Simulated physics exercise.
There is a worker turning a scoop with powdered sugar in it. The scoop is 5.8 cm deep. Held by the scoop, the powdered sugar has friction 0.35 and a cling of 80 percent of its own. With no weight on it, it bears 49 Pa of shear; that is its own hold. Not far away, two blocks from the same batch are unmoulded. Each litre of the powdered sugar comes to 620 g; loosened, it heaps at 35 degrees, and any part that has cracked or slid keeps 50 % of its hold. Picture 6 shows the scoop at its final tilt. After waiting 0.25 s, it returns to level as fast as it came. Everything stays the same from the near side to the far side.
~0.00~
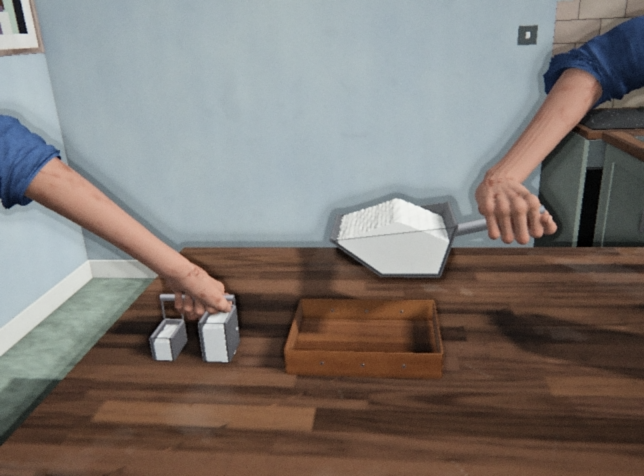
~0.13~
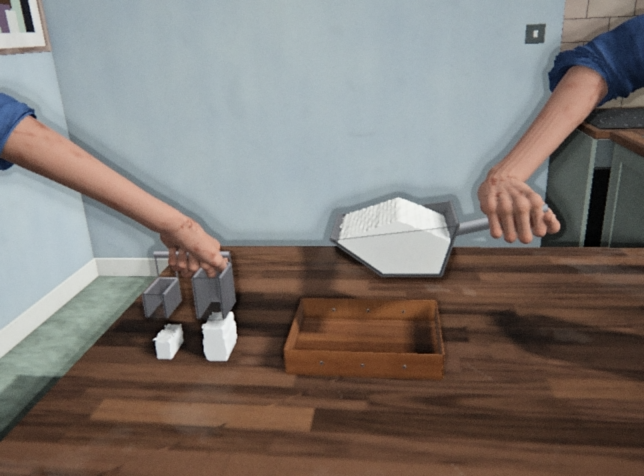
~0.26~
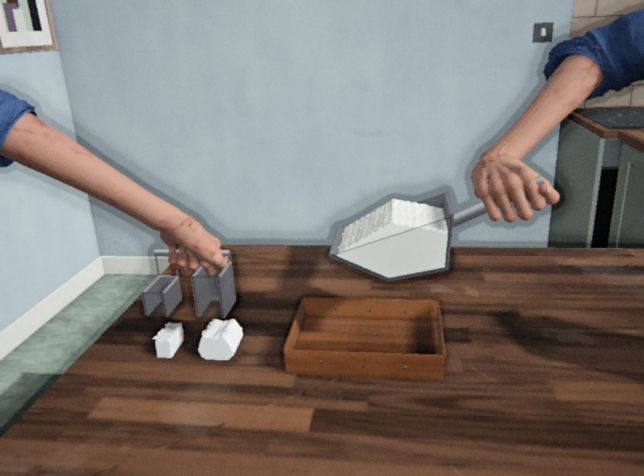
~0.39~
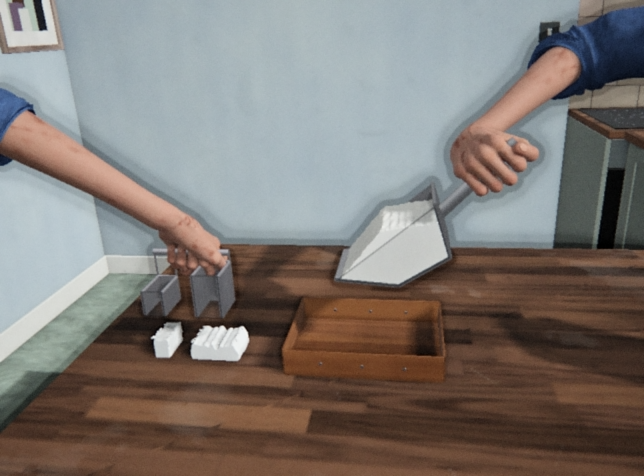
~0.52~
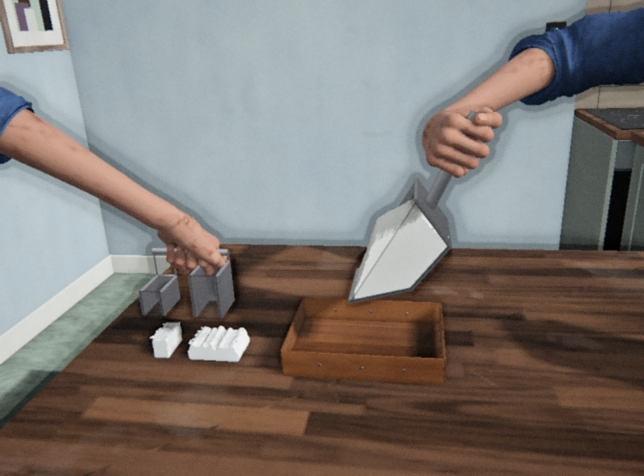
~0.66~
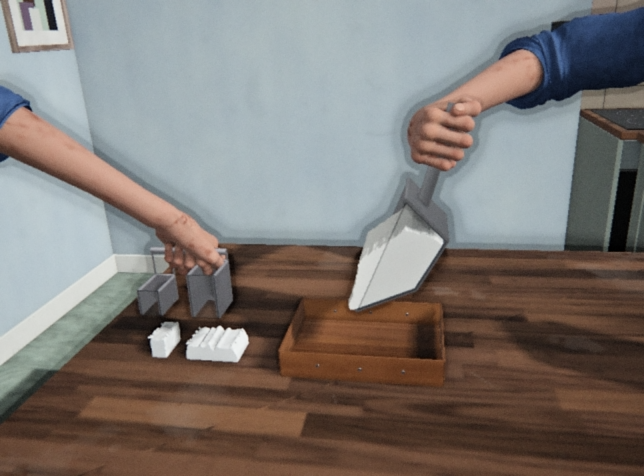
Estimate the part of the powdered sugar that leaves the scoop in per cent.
My estimate is 64 percent.
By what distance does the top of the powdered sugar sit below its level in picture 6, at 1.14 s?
About 5.5 cm.
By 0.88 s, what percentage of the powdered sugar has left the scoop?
Some 40 per cent.
After 0.88 s, the scoop is at 61 degrees and 41 % has left it.
After 1.14 s, the scoop is at 38 degrees and 64 % has left it.
After 1.40 s, the scoop is at 2 degrees and 64 % has left it.
After 1.67 s, the scoop is at 0 degrees and 64 % has left it.
After 1.77 s, the scoop is at 0 degrees and 64 % has left it.
